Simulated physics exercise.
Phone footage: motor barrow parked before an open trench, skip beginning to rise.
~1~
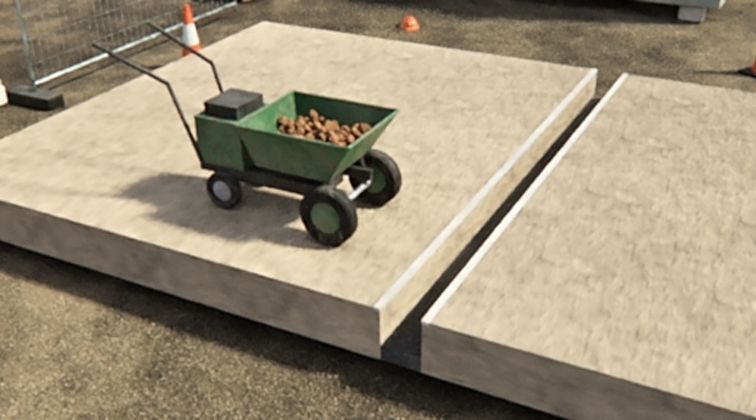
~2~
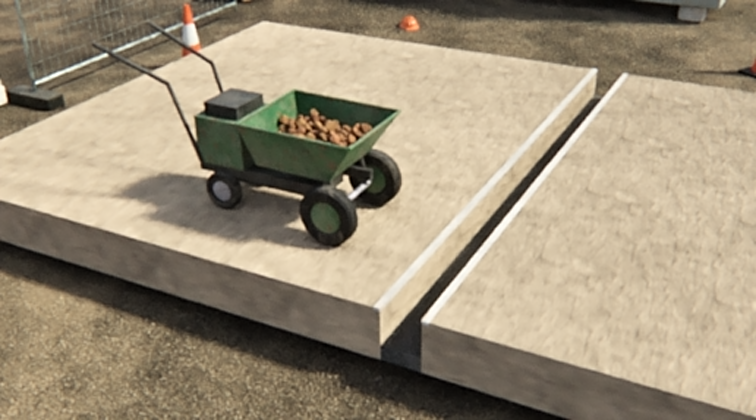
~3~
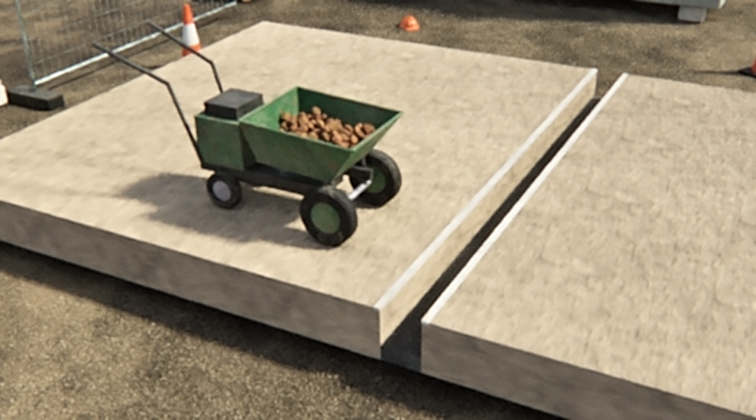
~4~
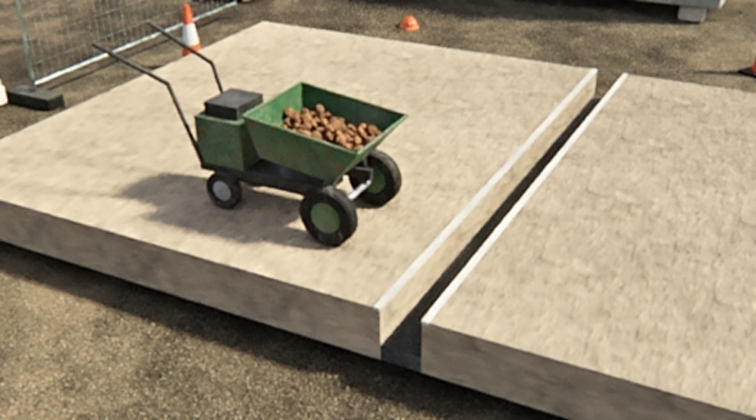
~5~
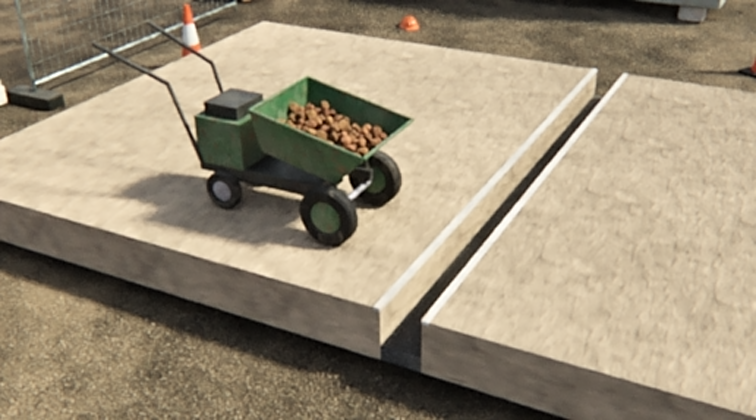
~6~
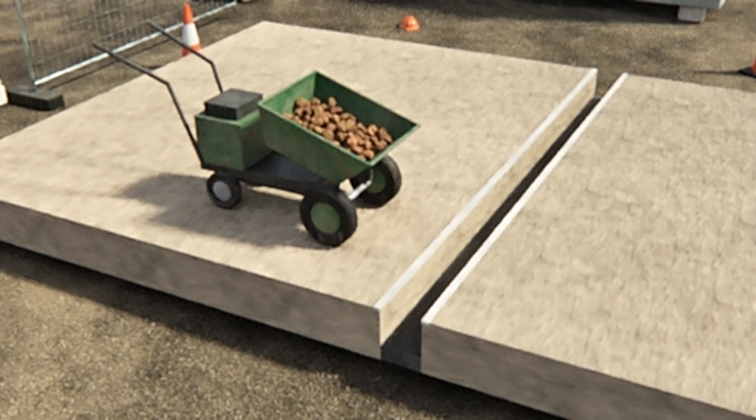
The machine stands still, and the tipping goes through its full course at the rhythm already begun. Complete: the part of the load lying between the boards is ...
More than half.
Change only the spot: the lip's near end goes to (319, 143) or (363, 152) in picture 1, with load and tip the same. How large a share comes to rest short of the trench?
About 40 % and 0 %.
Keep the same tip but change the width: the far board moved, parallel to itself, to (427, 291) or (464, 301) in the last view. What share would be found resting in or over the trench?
Roughly 60 percent first and 80 percent second.
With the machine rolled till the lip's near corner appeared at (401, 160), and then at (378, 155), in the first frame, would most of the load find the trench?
Case one - a minority; case two - a majority.
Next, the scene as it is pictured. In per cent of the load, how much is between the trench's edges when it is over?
Around 85 percent.
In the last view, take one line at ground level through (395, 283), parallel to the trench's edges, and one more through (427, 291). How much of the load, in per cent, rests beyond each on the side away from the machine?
Respectively 90 and 30 percent.
Shortly afterwards, skip tipped steeply; the whole lot in the skip.
Next, skip tipped right over; near two thirds in the skip; a little short of the trench; near a quarter in or heaped over the trench; only a few falling.
Some moments later, skip tipped right over; a little in the skip; a little short of the trench; the bulk in or heaped over the trench; only a few beyond it.
In the end, skip tipped right over; a little in the skip; a little short of the trench; the bulk in or heaped over the trench; only a few beyond it.
